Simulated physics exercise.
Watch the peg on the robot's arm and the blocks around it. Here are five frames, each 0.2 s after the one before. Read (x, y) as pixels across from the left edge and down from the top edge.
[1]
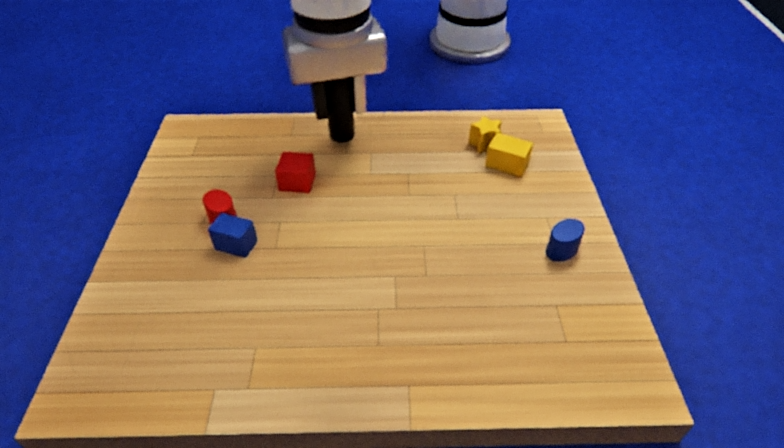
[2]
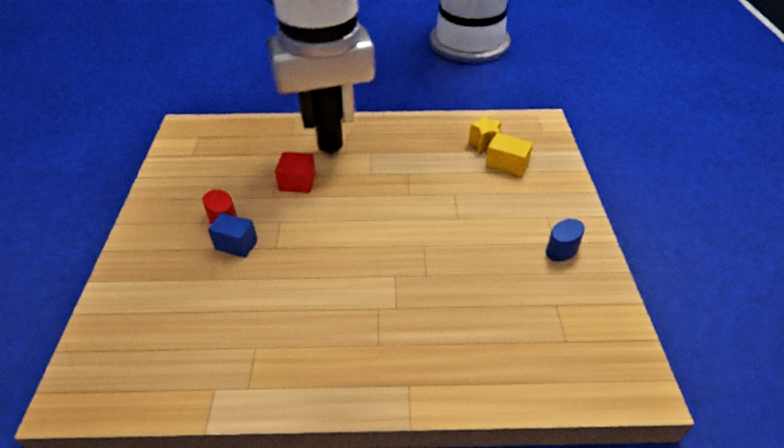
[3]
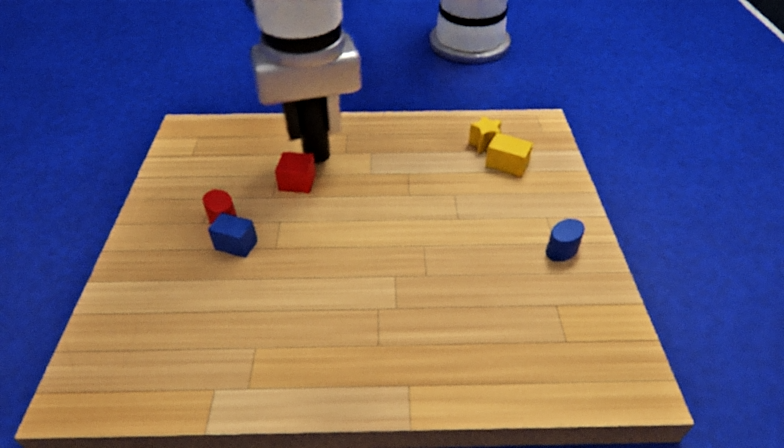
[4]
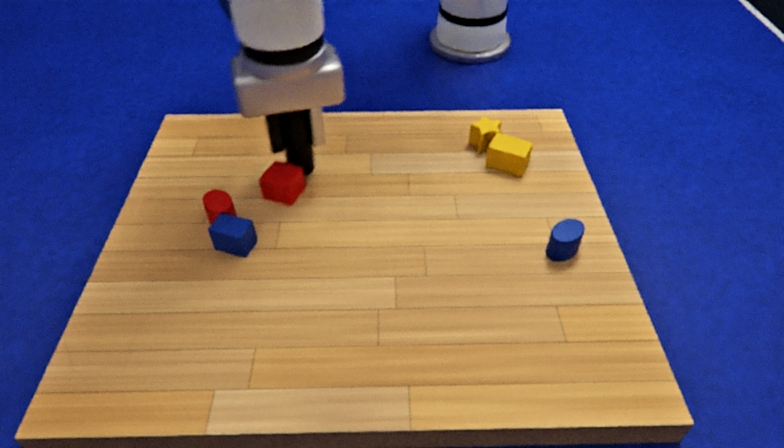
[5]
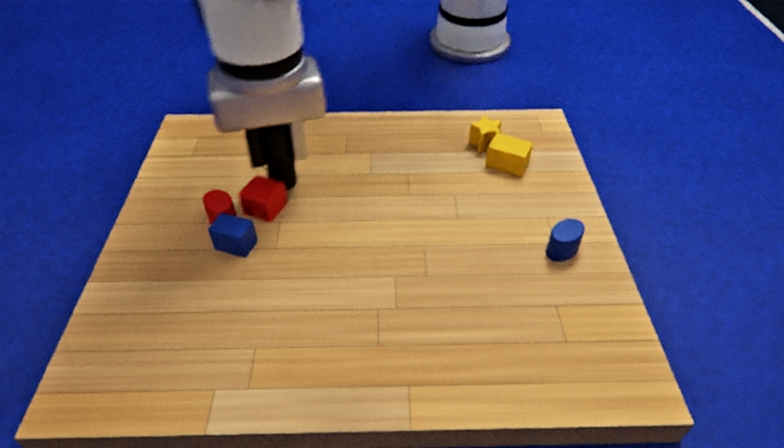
The robot arm's black peg moved down and to the left across the wooden board, then pushed the red block toward the red and blue pieces, while the yellow and other blue pieces stayed still.
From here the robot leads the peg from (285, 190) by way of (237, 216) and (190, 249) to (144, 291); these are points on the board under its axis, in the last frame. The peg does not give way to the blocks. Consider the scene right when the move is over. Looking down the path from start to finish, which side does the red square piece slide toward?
Facing the way the path runs, start to end, you'll find the red square piece has shifted left.
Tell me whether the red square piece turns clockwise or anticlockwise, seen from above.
It ends up turned anticlockwise.
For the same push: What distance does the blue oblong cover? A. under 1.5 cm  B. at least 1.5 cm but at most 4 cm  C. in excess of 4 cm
C - in excess of 4 cm.
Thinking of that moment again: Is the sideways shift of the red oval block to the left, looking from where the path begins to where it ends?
That would be a no.
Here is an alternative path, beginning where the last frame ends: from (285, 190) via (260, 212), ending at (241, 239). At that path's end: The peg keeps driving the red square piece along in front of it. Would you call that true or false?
That statement is accurate.
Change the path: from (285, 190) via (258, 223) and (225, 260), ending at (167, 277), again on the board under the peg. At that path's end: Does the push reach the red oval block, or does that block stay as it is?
From what I can tell, it won't keep its place.
The first path, step by step. One third of the way, peg (235, 208); red oval block (194, 208), turned 80° clockwise; blue oblong (221, 241), turned 20° anticlockwise; red square piece (224, 219), turned 25° anticlockwise.
Two thirds of the way, peg (187, 242); red oval block (149, 224); blue oblong (223, 262), turned 70° anticlockwise; red square piece (201, 247), turned 75° anticlockwise.
At the end, peg (141, 284); red oval block (145, 226), turned 160° clockwise; blue oblong (225, 263), turned 75° anticlockwise; red square piece (200, 250), turned 80° anticlockwise.
